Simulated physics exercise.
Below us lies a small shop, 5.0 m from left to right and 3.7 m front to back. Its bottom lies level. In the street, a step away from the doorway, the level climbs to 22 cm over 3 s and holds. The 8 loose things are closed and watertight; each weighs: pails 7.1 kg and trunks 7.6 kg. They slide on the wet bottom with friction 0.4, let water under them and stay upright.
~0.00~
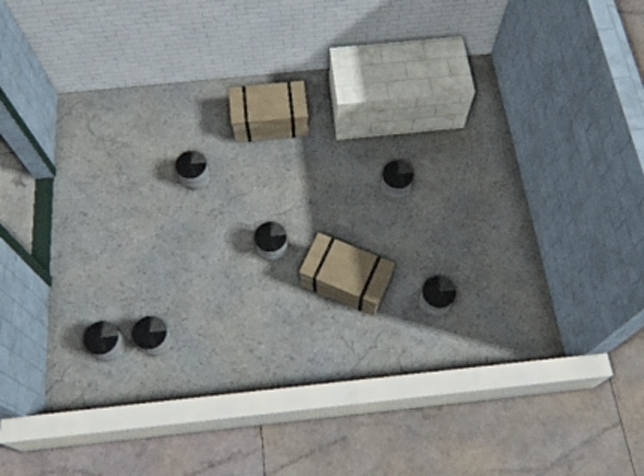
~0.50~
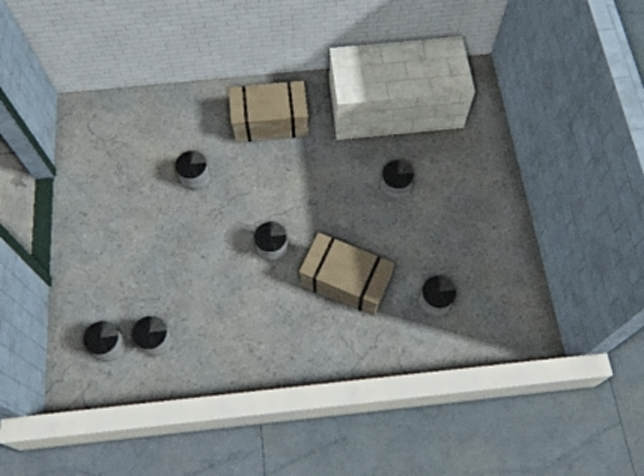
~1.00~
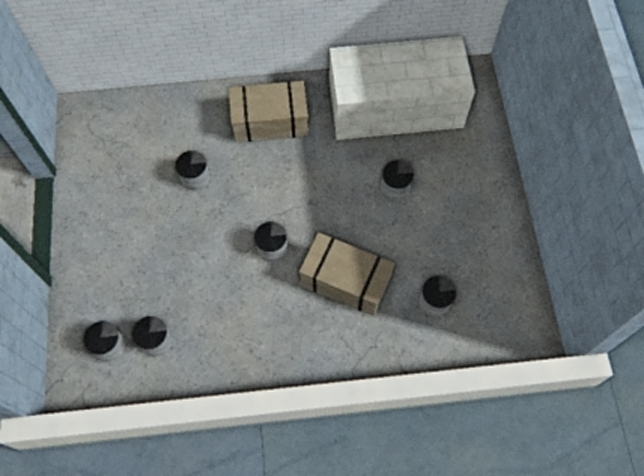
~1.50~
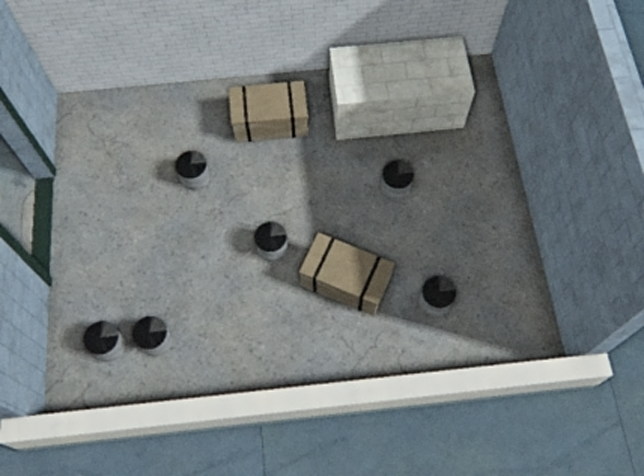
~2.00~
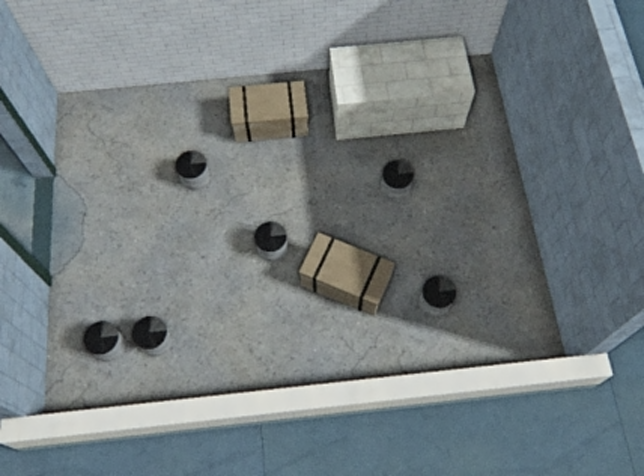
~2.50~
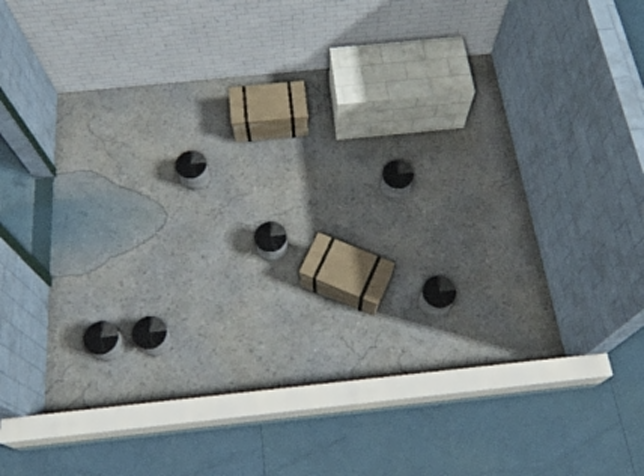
Water spreads over the paving outside the low front wall of a small shop, turning the ground blue, while the floor inside stays dry. It then enters through the doorway on the left and fans across the grey floor in a rounded pool, while the pails and two strapped trunks stay still.
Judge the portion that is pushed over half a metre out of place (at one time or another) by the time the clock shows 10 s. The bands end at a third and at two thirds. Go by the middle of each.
That comes to from one to two thirds.
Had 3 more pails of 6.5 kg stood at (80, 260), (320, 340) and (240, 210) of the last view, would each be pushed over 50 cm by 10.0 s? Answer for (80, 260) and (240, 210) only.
In that order: Past it, past it.
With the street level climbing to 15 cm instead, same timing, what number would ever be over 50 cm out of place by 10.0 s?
Then 0.
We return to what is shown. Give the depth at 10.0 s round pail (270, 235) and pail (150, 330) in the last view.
Roughly 8 and 3 cm.
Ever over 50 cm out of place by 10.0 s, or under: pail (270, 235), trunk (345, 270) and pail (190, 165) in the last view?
In that order: Over, over, over.
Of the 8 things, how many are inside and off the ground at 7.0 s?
2 of them.
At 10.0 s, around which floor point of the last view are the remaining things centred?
Near (331, 253).
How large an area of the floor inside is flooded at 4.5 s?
Some 9.5 m2.
After 3.5 s 0 of 8 are over 50 cm from their spots; 0 afloat.
After 4.5 s 1 of 8 are over 50 cm from their spots; 0 afloat.
After 7.0 s 2 of 8 are over 50 cm from their spots; 2 afloat.
After 10.0 s 4 of 8 are over 50 cm from their spots, and 4 have been at some point; 5 afloat.
